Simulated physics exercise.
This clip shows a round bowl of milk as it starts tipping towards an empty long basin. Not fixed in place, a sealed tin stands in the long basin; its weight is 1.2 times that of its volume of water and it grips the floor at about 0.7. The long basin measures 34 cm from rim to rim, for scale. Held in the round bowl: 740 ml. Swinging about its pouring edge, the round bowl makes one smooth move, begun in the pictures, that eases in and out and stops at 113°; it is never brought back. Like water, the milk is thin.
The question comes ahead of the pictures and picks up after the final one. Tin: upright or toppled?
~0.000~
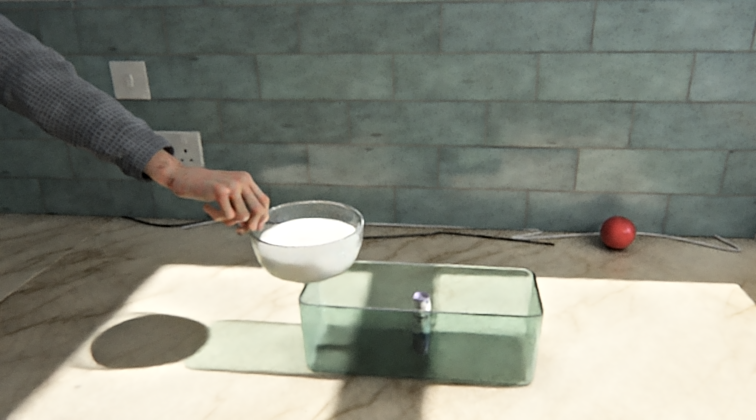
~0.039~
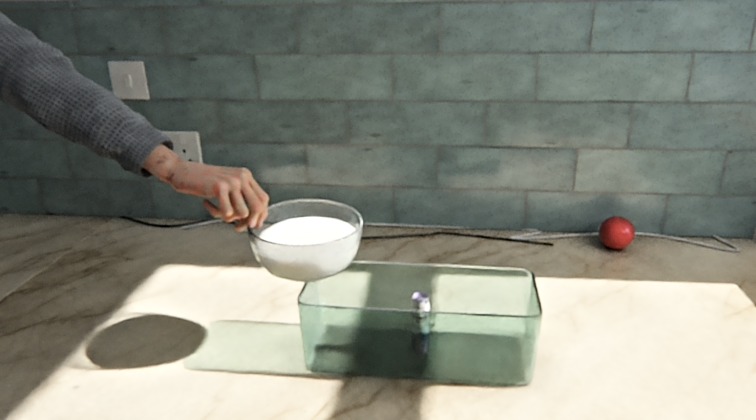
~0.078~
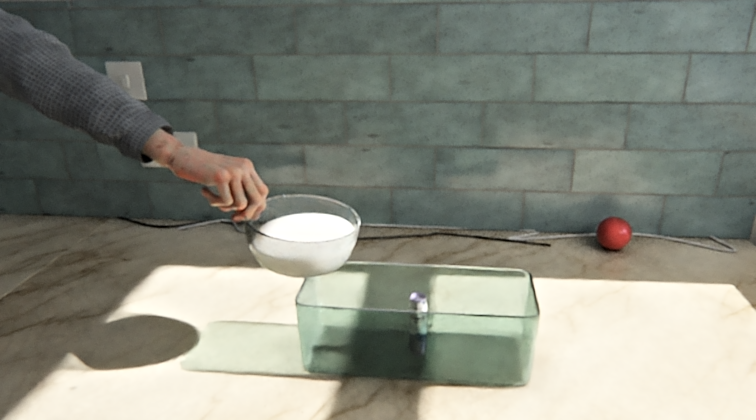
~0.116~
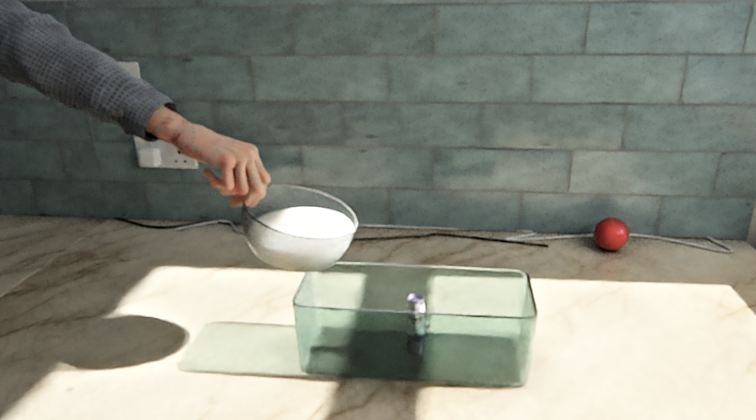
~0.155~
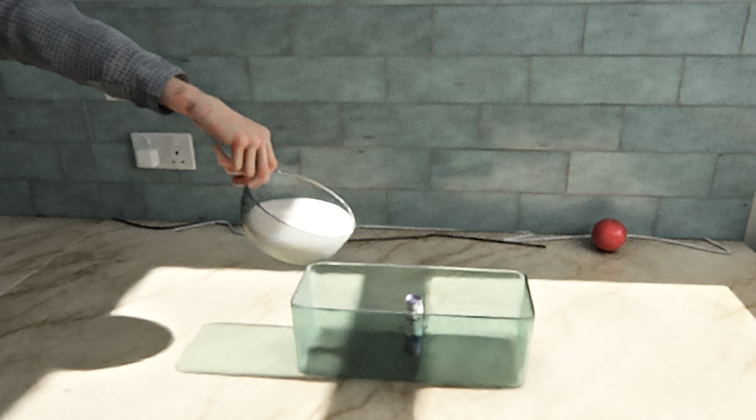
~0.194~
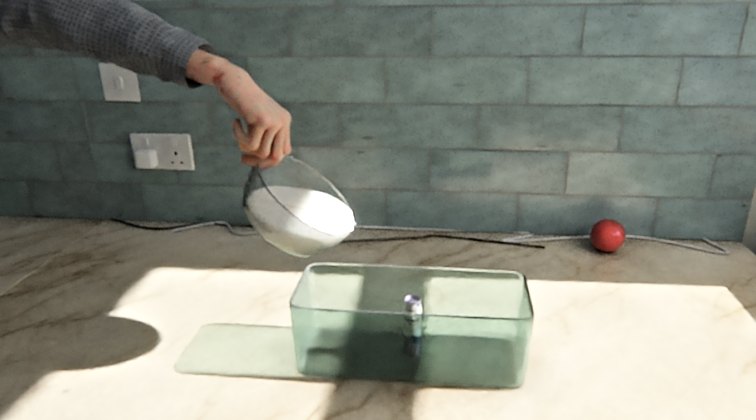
Not tipped.
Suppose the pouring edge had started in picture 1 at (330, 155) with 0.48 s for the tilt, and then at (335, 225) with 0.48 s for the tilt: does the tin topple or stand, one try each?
Try 1: Still standing; try 2: Tipped over.
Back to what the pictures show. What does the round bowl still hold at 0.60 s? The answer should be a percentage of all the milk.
About 0 % is still there.
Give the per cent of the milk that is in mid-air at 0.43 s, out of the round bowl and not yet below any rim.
Some 60 % is the figure.
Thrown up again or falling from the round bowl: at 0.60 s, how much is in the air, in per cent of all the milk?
It comes to some 6 percent of the total.
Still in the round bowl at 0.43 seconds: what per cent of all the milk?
Near 30 in a hundred.
Then, 0.43 s in, the tilt is 110° and 30 per cent is still to pour; the tin stands where it began.
Then, 0.60 s in, the tilt is 113° and 0 per cent is still to pour; the tin stands where it began.
Then, 0.78 s in, the tilt is 113° and 0 per cent is still to pour; the tin stands where it began.
Then, 0.98 s in, the tilt is 113° and 0 per cent is still to pour; the tin stands where it began.
Finally, the tin stands where it began.
